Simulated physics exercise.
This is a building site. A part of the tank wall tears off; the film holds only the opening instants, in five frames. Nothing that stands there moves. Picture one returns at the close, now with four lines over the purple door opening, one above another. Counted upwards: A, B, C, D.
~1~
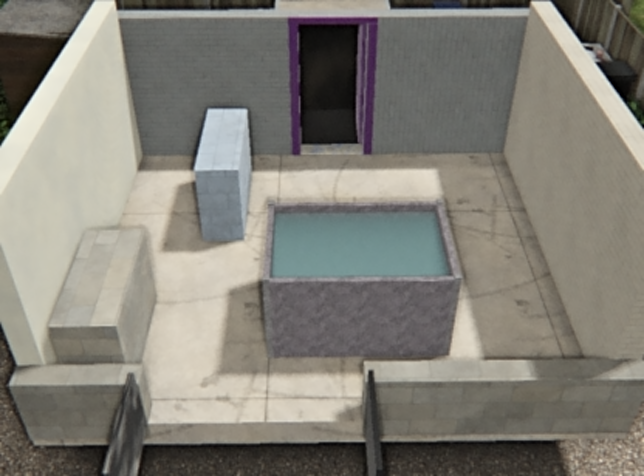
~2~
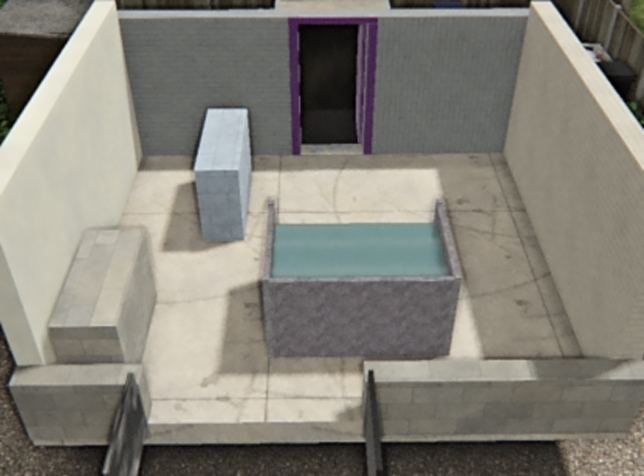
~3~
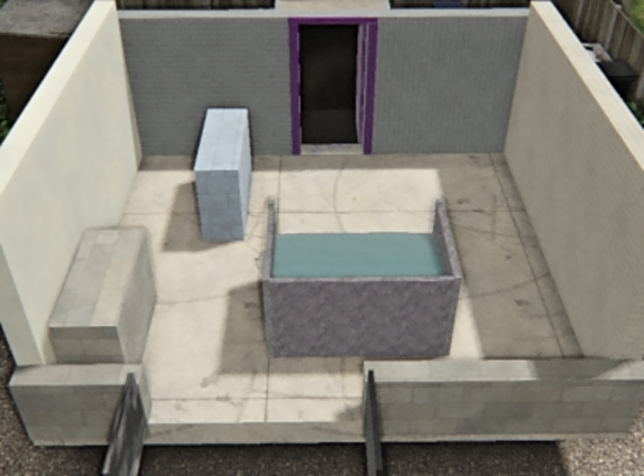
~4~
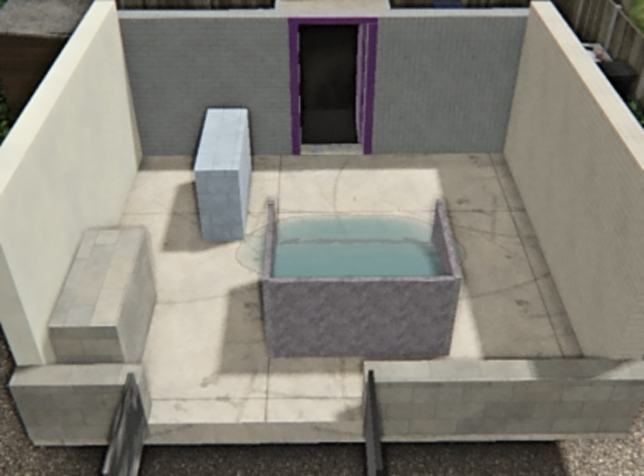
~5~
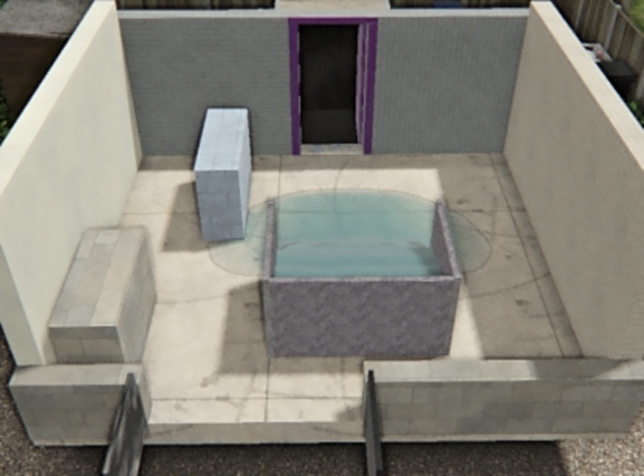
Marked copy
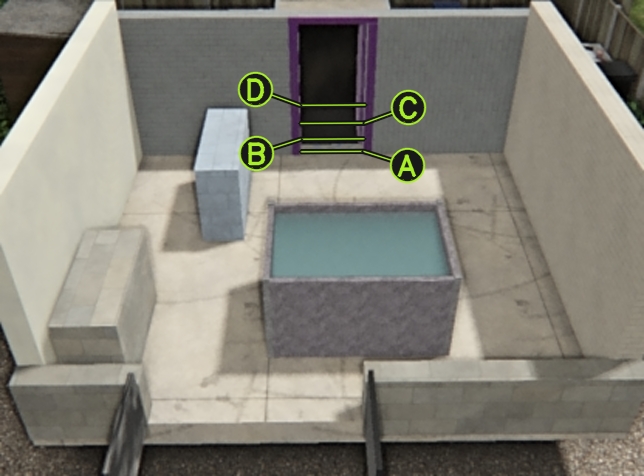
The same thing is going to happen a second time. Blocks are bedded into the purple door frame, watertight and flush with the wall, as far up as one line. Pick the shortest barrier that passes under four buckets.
C is the one.
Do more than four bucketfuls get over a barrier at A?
Yes, it does.
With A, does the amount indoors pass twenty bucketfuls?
Yes.
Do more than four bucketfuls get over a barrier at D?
No.
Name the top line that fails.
It is B.
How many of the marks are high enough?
Two of them.
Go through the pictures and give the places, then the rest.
Water in the tank at rest, its middle at (358, 245); foot of the purple doorway at (332, 154); open gate at (254, 359).
Water covers 3 % of the ground, its front hidden from here.
Water covers 6 % of the ground, its front hidden from here.
Water covers 13 % of the ground, its front hidden from here.
Water covers 22 % of the ground and shows as far out as (297, 194).
On the marked copy, A at (332, 151); B at (332, 139); C at (332, 123); D at (332, 105); from the bottom up A, B, C, D.
Choosing A, dozens of bucketfuls pour in.
Choosing B, some 15 bucketfuls get in.
Choosing C, a splash gets over, under a bucket.
Choosing D, nothing gets over.
